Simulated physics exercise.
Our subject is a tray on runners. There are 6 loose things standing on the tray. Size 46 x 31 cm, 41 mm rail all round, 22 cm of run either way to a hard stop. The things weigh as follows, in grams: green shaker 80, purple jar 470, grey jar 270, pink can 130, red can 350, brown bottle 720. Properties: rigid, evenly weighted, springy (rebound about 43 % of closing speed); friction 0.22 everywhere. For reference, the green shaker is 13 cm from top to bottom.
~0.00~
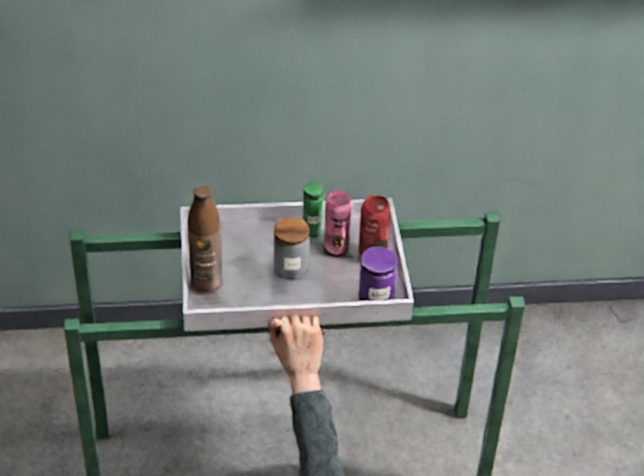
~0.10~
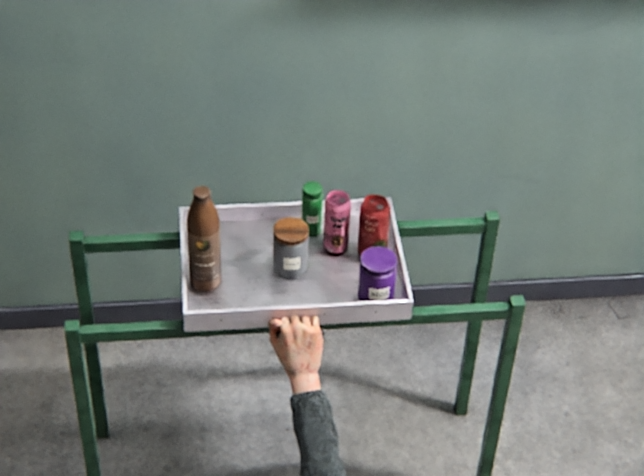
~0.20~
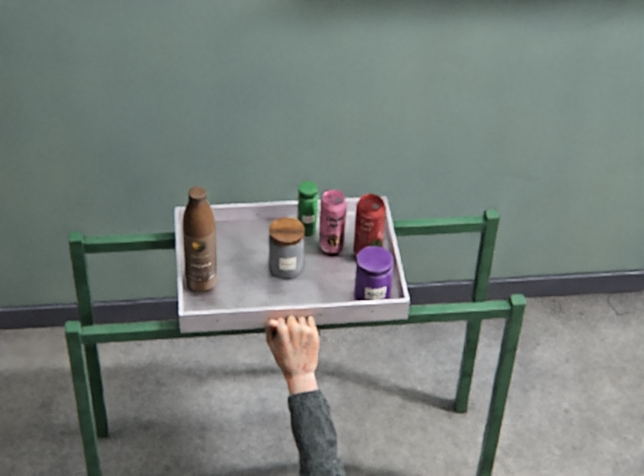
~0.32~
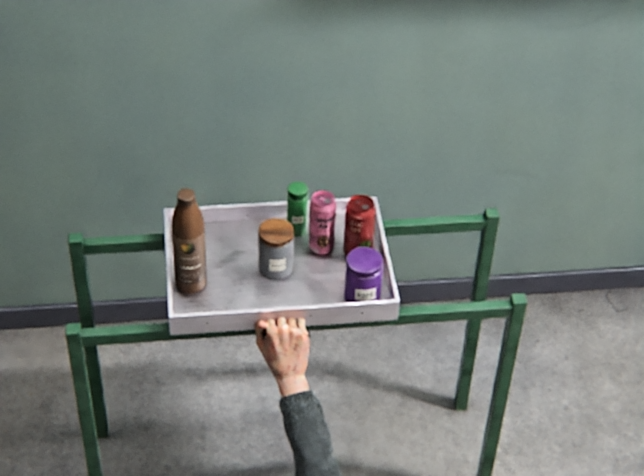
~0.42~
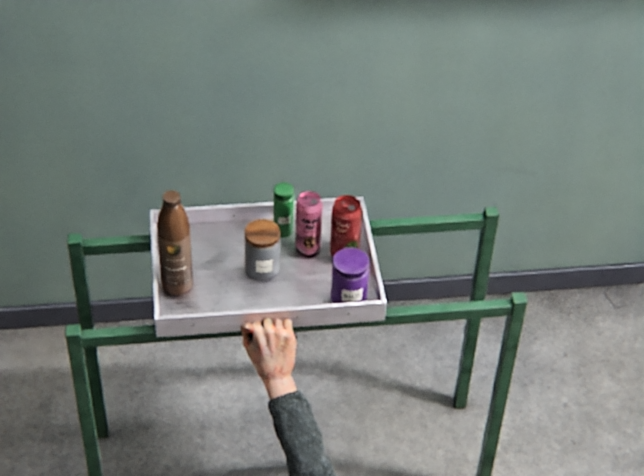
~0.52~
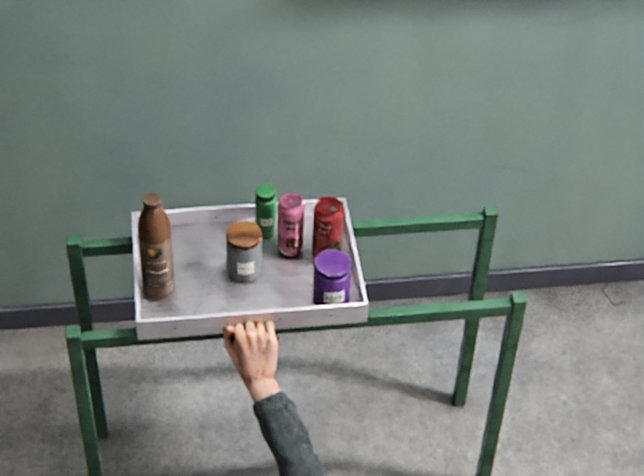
A tray holding a brown bottle, two jars, two cans and a green shaker sat still at first on green rails, then slid a short way left as a hand gripped its front edge.
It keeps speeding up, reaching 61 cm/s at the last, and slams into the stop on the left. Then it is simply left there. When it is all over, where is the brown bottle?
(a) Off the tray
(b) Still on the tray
a, off the tray.
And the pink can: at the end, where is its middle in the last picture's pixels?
In the last view, its centre sits near (199, 232).
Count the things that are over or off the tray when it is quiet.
In all, 1.
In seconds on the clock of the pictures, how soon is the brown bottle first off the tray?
Time: Approximately 1.1 s.
After 0.92 s, tray moved 22 cm left; brown bottle 18° off upright near (79, 248); green shaker moved 7 cm; pink can moved 7 cm.
After 1.52 s, tray moved 22 cm left; brown bottle now off the tray; green shaker moved 8 cm; purple jar moved 8 cm.
In the end (1.9 s), off the tray, brown bottle; not toppled but over 5 cm from the start, green shaker, purple jar, grey jar, pink can and red can.
